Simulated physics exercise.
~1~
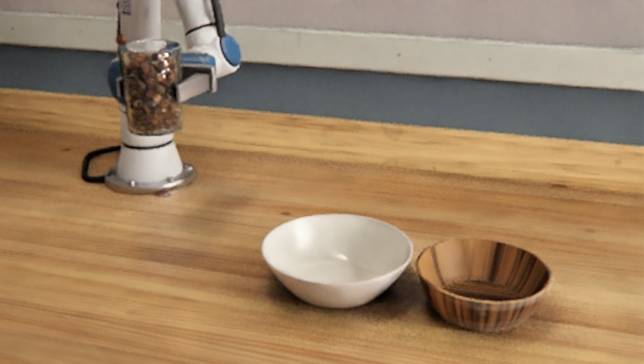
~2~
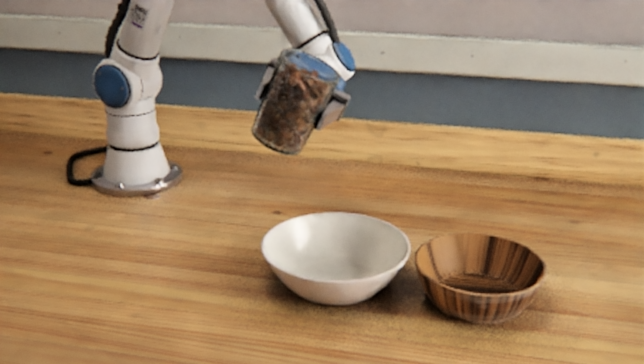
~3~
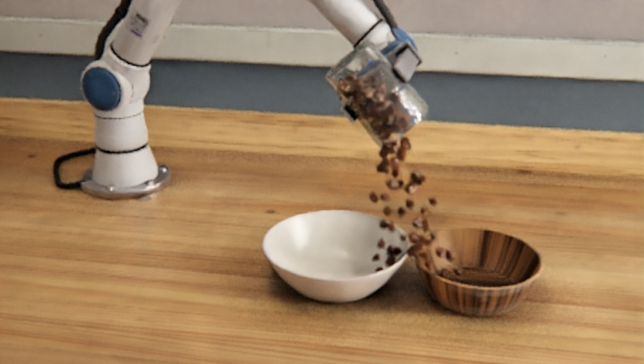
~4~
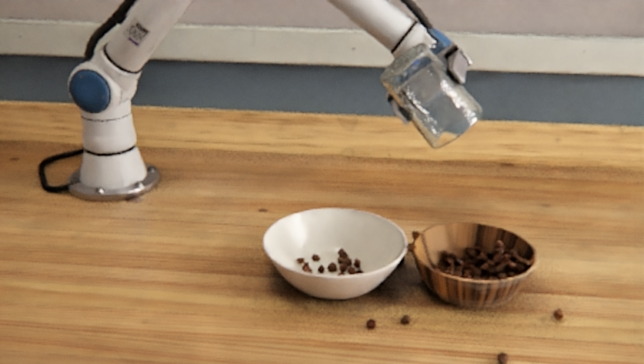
Robot arm tipping a clear cup of brown pellets over two bowls, most landing in the wooden one, some in the white, a few on the table.
